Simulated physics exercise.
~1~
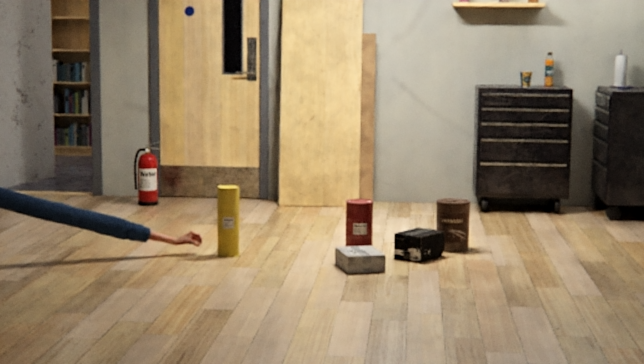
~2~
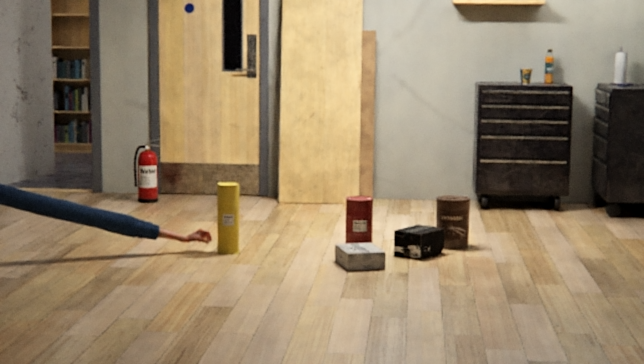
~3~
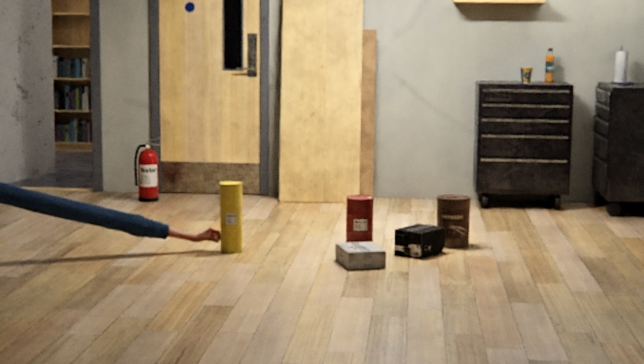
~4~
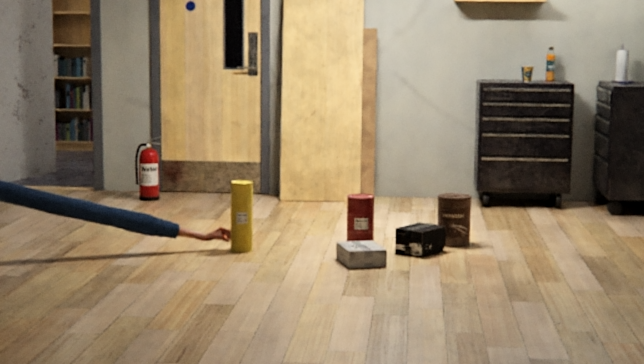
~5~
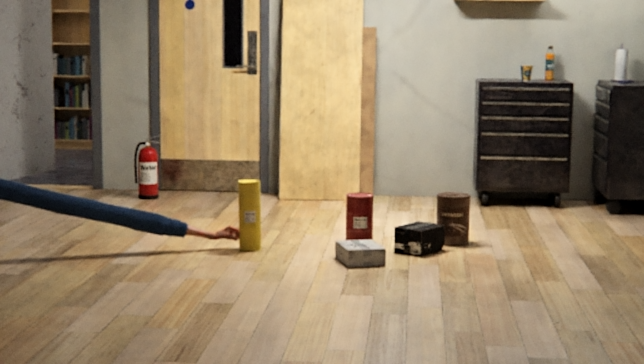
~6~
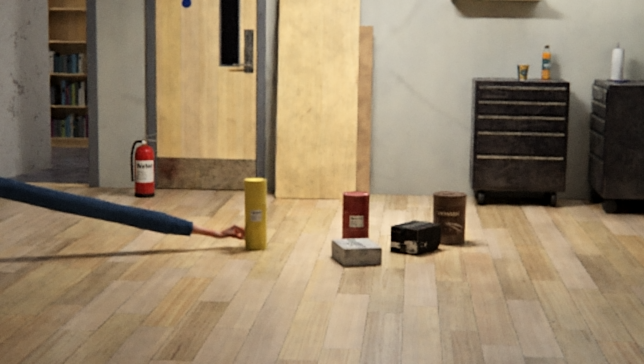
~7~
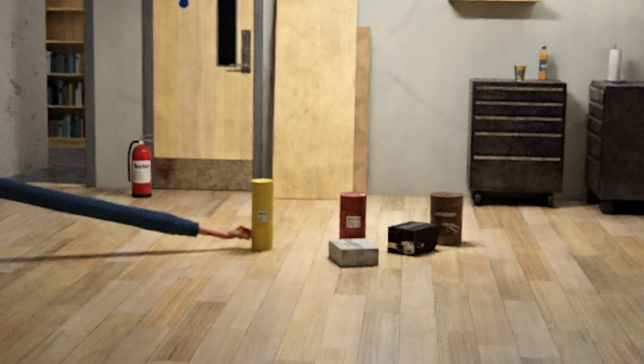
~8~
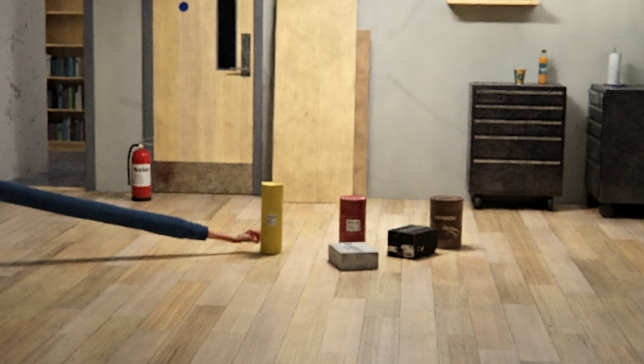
Outstretched arm in a blue sleeve slowly pushing a yellow canister right across a wooden floor, the canister staying upright throughout.
